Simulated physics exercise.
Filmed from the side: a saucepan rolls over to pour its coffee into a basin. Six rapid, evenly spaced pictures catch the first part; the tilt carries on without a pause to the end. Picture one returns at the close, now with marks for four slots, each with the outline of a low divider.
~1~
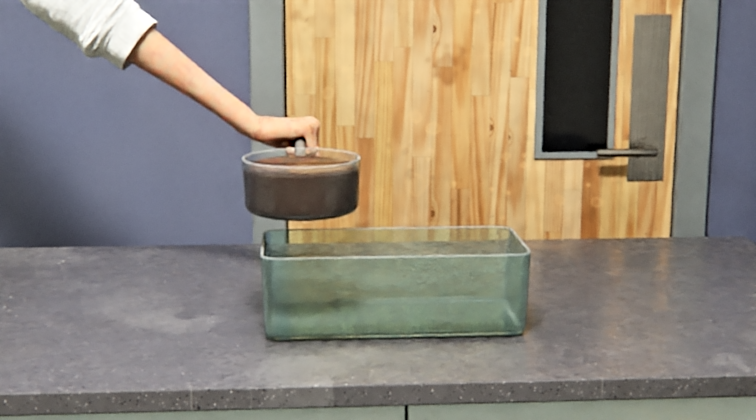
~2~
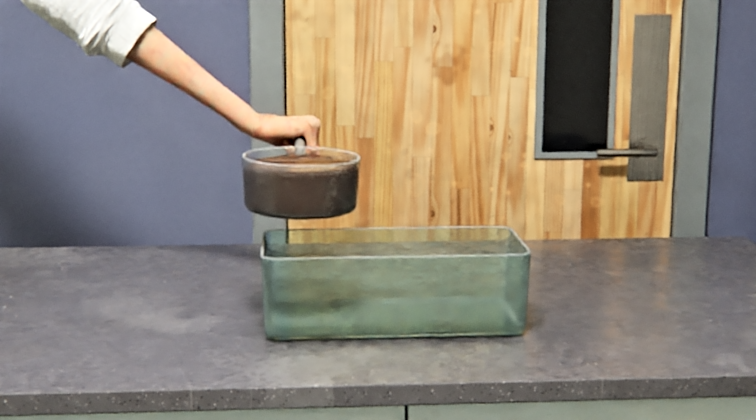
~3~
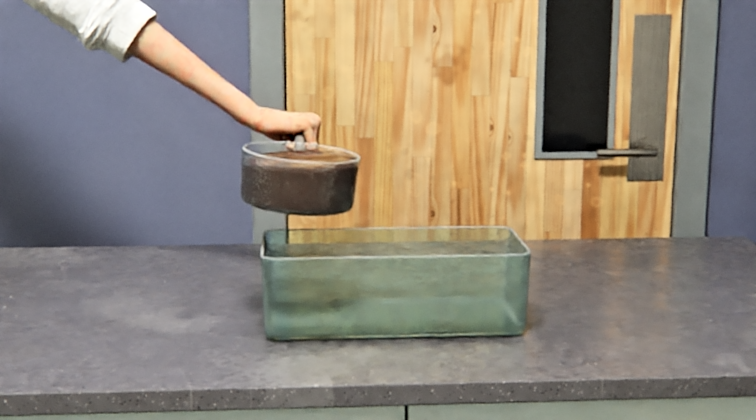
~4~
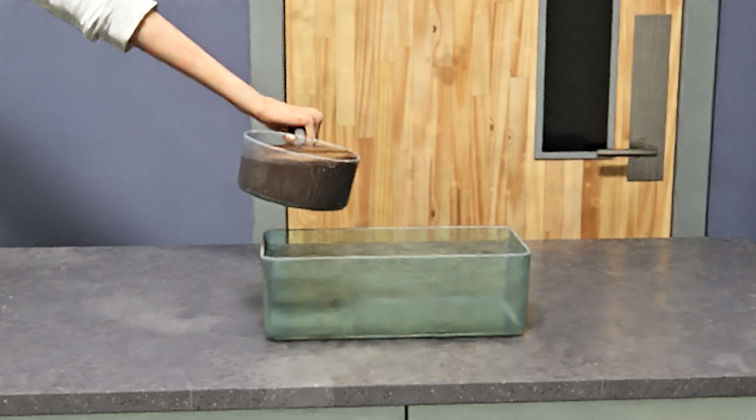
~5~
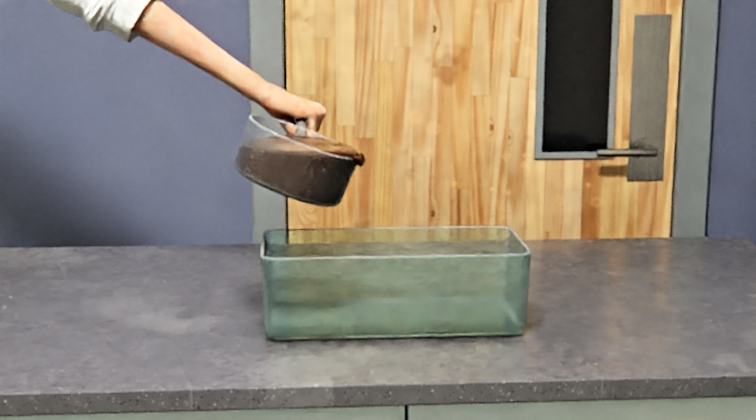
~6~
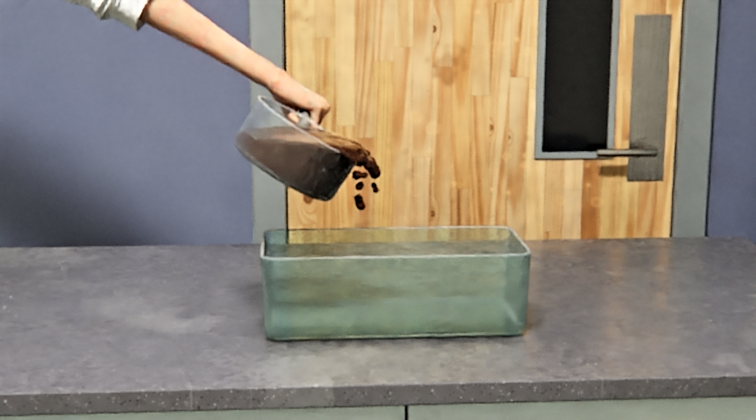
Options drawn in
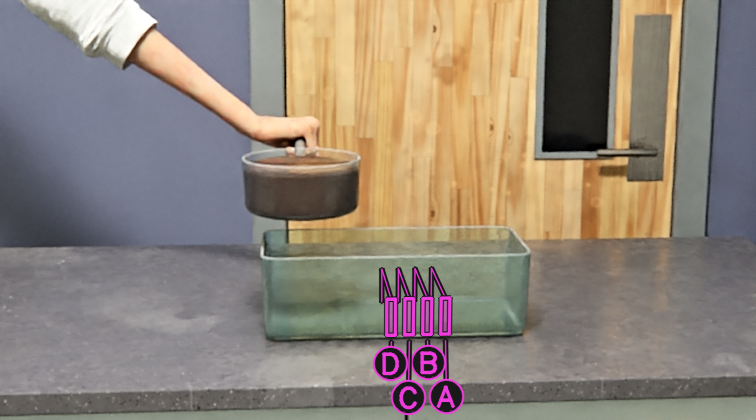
A clear saucepan of dark coffee, gripped by a hand reaching in from the left, hangs level above a greenish see-through basin on a grey counter. It tilts gradually to the right, its contents sliding up to the lip, and then dark clumps tumble over the edge above the basin.
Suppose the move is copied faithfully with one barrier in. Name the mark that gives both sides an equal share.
A beats the others.
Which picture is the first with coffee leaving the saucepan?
Picture 5.
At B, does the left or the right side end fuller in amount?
The right one.
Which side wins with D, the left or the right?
The right one.
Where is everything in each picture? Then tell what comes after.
Upright, lip at (358, 156); basin from (265, 339) to (526, 333); nothing has left yet.
Upright, lip at (358, 156); nothing has left yet.
Tipped about 6°, lip at (358, 156); nothing has left yet.
Tipped about 12°, lip at (358, 156); nothing has left yet.
Tipped about 21°, lip at (358, 156); coffee is over the lip, down to (359, 162).
Tipped about 32°, lip at (358, 156); coffee is over the lip, down to (360, 204).
On the marked copy, A at (445, 340); B at (427, 340); C at (409, 341); D at (391, 341).
For slot A, about 45 % ends left of the wall and 53 % right of it.
For slot B, about 19 % ends left of the wall and 80 % right of it.
For slot C, about 8 % ends left of the wall and 91 % right of it.
For slot D, about 5 % ends left of the wall and 94 % right of it.
